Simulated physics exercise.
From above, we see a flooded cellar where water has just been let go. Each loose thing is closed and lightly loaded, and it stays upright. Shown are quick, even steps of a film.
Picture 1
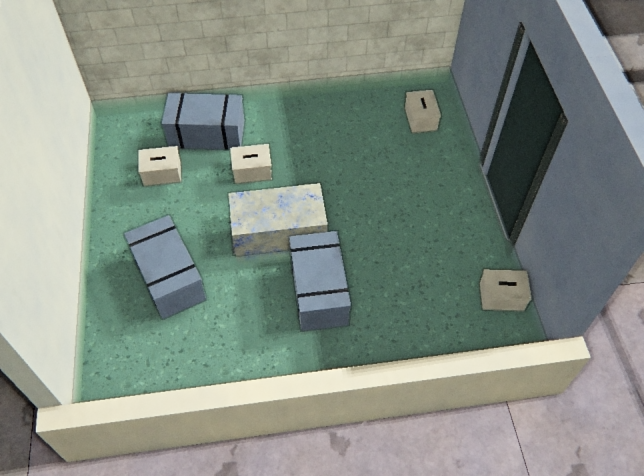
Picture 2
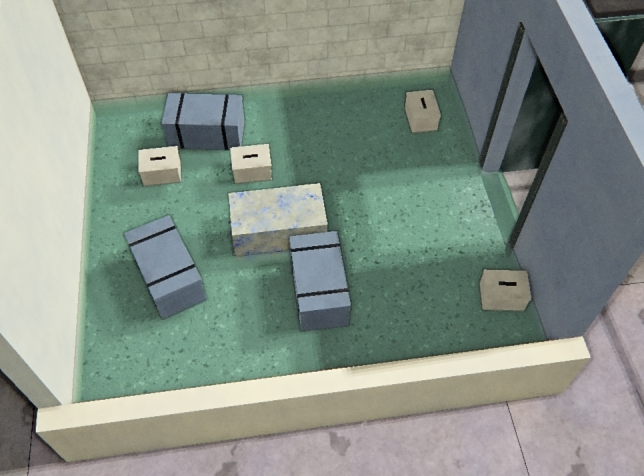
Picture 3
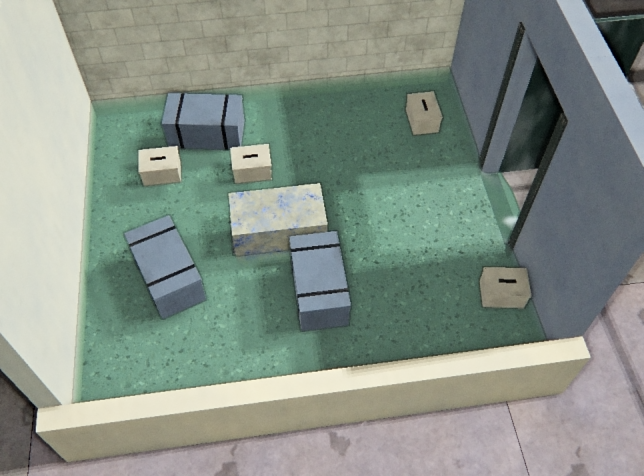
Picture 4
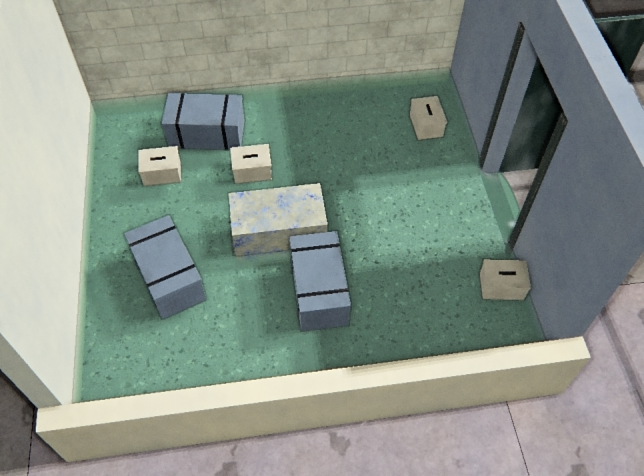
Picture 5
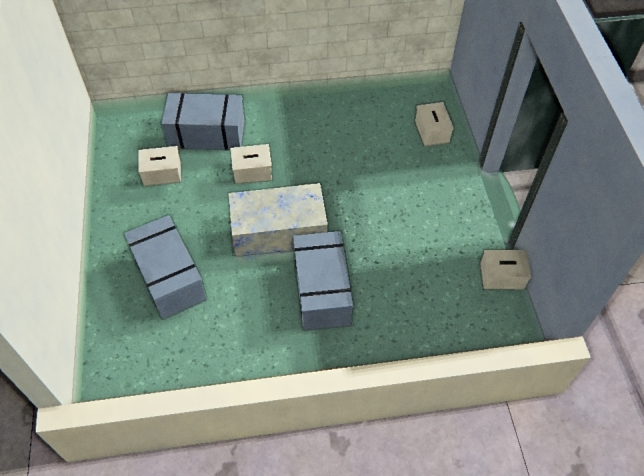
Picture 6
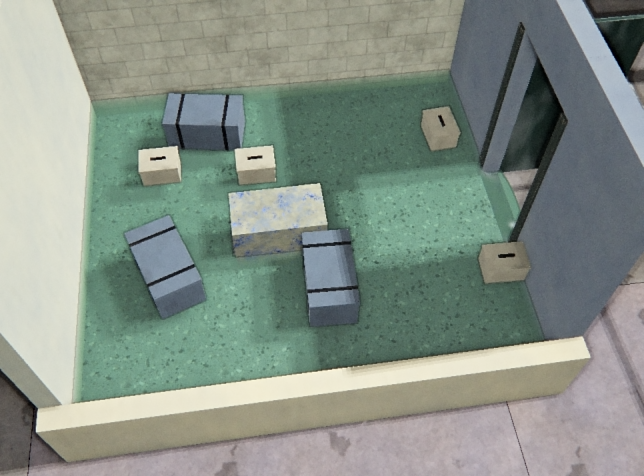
The dark door on the right opened onto a room with a wet-looking green floor, and then the two pale boxes nearest it drifted slightly toward the doorway while a blue-grey box near the middle shifted a little.
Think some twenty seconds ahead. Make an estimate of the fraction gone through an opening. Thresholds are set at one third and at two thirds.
The share will most likely be one third to two thirds.
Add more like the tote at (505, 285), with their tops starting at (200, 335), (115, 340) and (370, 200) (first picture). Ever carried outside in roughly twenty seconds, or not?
The first remains behind, the second remains behind, the third departs.
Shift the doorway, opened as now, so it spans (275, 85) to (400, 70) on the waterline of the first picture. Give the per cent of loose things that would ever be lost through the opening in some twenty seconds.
By my count, 90 percent.
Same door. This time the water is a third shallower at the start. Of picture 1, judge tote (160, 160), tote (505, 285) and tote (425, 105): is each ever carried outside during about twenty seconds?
For the three, in the order given: Remains in the room, leaves the room and leaves the room.
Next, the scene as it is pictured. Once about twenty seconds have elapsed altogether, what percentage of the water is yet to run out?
Close to 46 per cent, I think.
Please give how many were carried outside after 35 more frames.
Count: 4.
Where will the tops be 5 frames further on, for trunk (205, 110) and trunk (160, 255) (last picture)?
The first should be near (234, 108), the second near (188, 261).
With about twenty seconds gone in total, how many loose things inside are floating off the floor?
I count 3.
A moment on, 1 of 7 are out; 6 afloat.
Next, 2 of 7 are out; 5 afloat.
Later, 4 of 7 are out; 3 afloat.
In the end, 4 of 7 are out; 3 afloat.
